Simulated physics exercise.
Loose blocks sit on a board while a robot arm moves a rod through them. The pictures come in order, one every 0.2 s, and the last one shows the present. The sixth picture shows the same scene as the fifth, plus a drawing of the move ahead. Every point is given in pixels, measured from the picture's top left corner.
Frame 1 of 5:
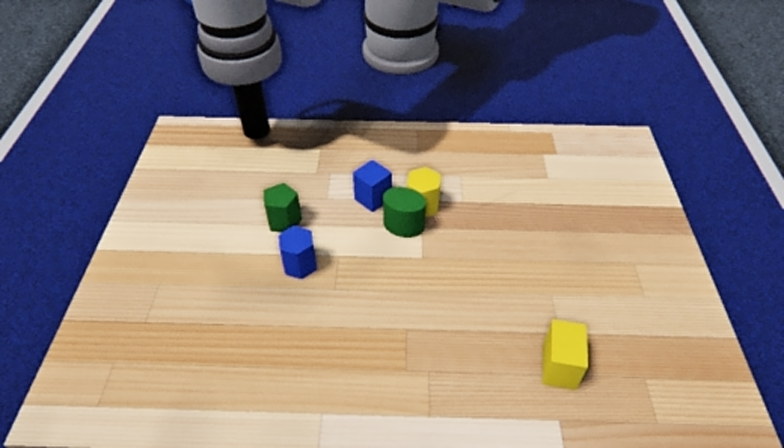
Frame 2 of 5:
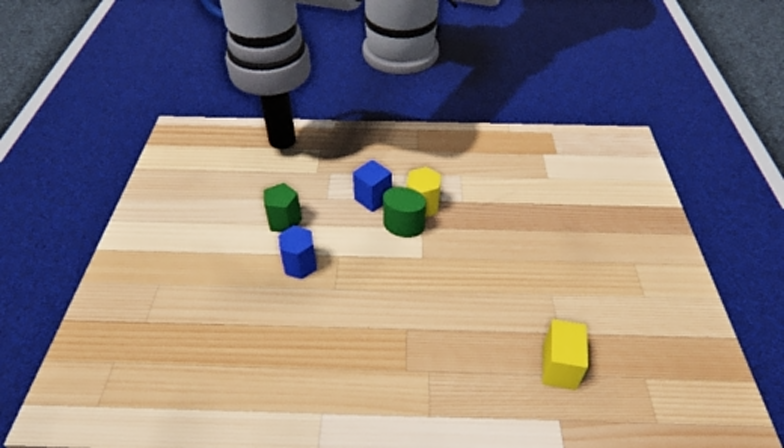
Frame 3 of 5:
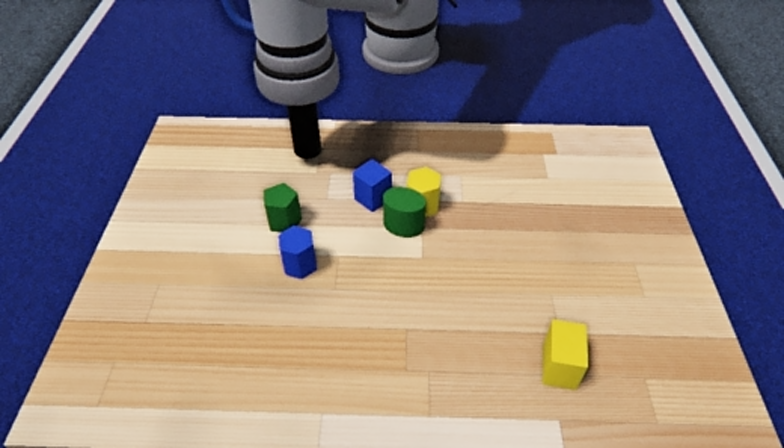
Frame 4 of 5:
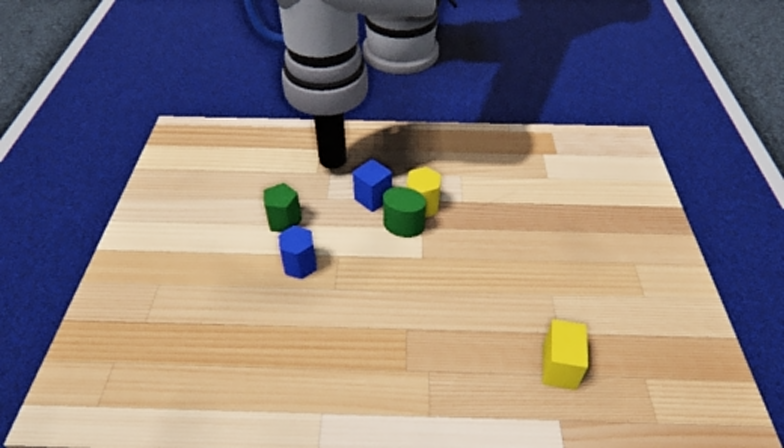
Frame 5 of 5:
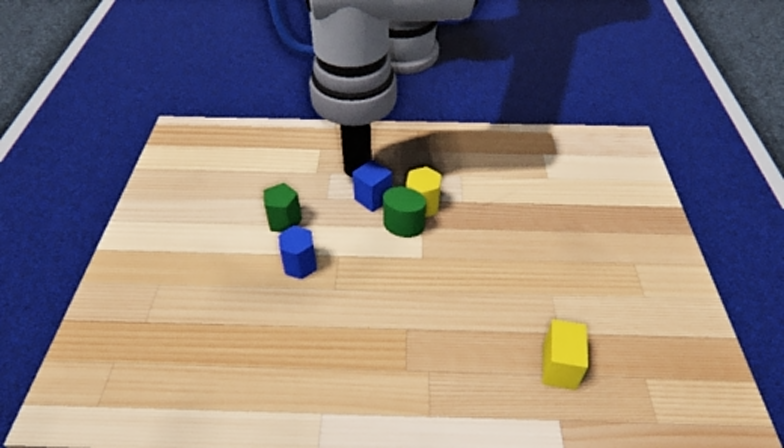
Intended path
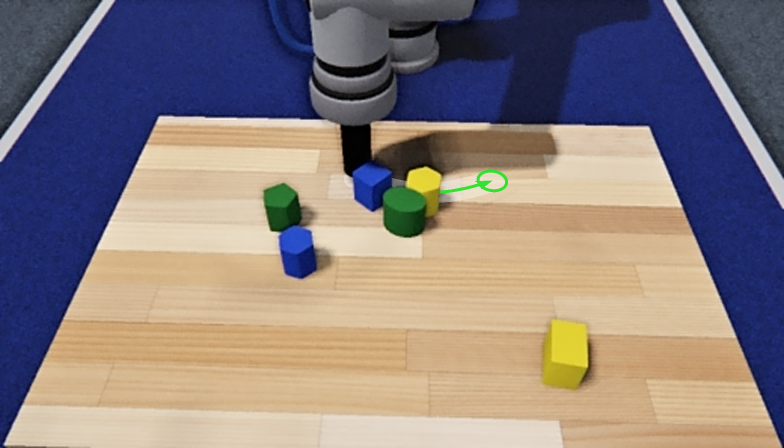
On a wooden board, a robot arm moving its black rod rightward and nearer to a blue block, the blocks staying still.
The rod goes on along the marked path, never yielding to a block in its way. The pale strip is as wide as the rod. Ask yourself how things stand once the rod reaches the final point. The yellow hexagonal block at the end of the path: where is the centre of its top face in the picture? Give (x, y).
I'd guess (448, 188).
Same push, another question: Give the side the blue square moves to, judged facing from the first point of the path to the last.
Well, taking the path from its start to its end as straight ahead, the blue square moves to the right.
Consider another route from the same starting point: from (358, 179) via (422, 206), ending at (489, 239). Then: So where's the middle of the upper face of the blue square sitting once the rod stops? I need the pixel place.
I predict (386, 188).
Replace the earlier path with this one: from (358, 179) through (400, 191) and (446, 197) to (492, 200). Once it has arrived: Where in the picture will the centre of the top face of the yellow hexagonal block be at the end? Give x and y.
The middle of the upper face of the yellow hexagonal block will lie at about (454, 193) in the picture.
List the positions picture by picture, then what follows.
The first picture shows tip of the rod (257, 131), middles of tops, blue square (372, 172), green oval (405, 199), yellow hexagonal block (424, 179).
The second picture shows rod (282, 141), nothing pushed.
The third picture shows rod (308, 150), nothing pushed.
The fourth picture shows rod (333, 160), nothing pushed.
The fifth picture shows rod (358, 169), blue square (372, 172), green oval (405, 199), yellow hexagonal block (424, 179).
The line goes from (358, 179) through (402, 191) and (449, 191) to (492, 181).
The first path, step by step. One third of the way, rod (403, 181); blue square (383, 182), turned 60° clockwise; green oval (407, 205), turned 15° anticlockwise; yellow hexagonal block (427, 180).
Two thirds of the way, rod (451, 181); blue square (383, 182), turned 60° clockwise; green oval (407, 205), turned 15° anticlockwise; yellow hexagonal block (448, 188), turned 65° clockwise.
At the end, rod (494, 171); blue square (383, 182), turned 60° clockwise; green oval (407, 205), turned 15° anticlockwise; yellow hexagonal block (448, 188), turned 65° clockwise.
